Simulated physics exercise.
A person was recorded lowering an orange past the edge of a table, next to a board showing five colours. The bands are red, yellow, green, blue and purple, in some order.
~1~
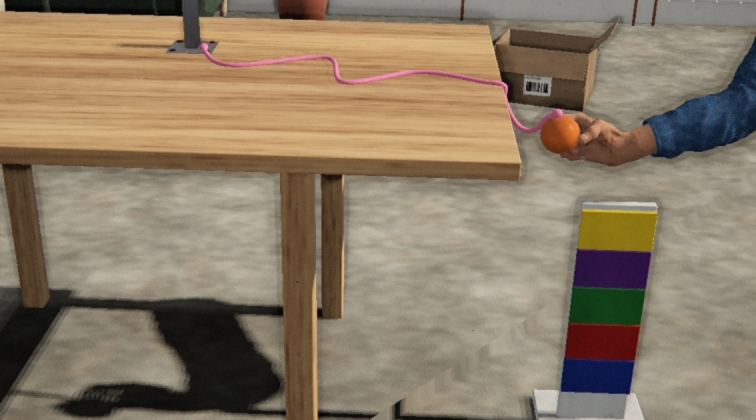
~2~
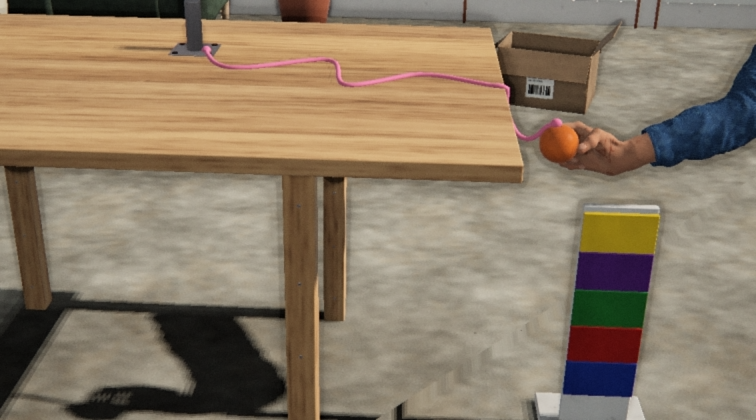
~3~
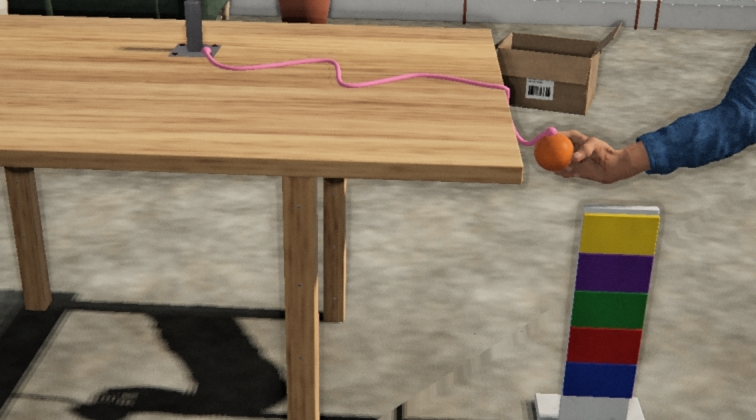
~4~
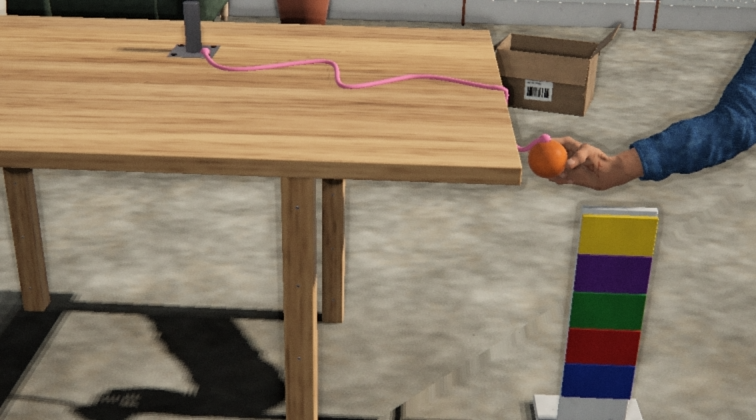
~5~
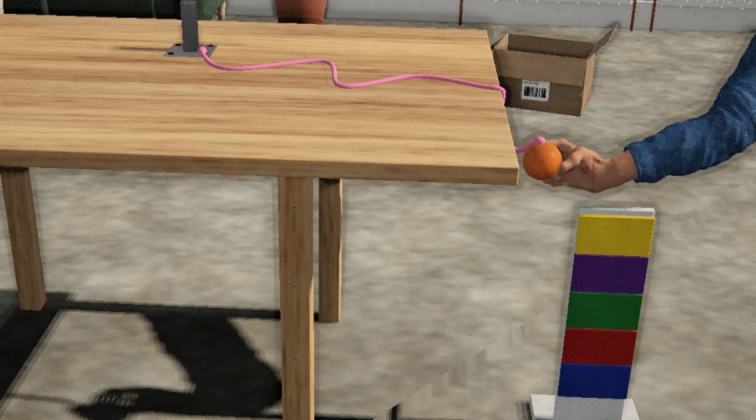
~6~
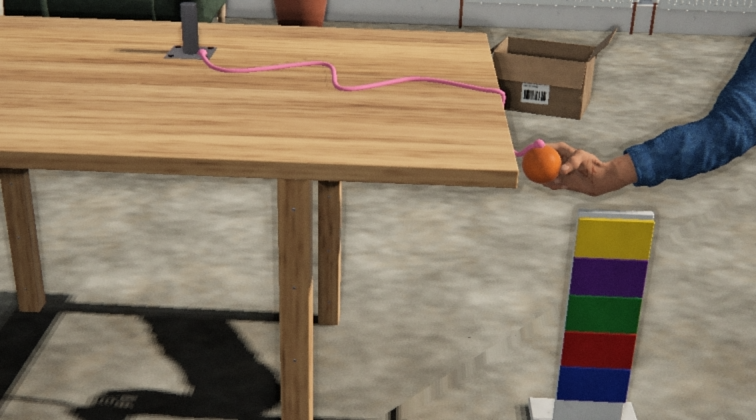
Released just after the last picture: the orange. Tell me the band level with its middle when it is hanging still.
That is the green band.
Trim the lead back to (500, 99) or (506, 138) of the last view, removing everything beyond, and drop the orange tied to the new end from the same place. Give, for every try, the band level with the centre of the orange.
Cut one gives yellow; cut two gives purple.
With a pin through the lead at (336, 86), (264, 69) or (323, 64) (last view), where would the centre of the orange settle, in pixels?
About (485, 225), (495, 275) and (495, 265).
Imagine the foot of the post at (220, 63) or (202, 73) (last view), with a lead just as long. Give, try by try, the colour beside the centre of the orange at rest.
First try: Red; second try: Red.
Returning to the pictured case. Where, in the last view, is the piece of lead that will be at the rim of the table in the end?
Location: About (394, 82).
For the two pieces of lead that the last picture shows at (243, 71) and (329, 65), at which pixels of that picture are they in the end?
The first settles around (283, 62), the second around (368, 73).
Soon after, orange near (522, 309); level with green.
After that, orange near (453, 283); level with green.
And then, orange near (500, 304); level with green.
In the end, orange near (484, 299); level with green. The green one.
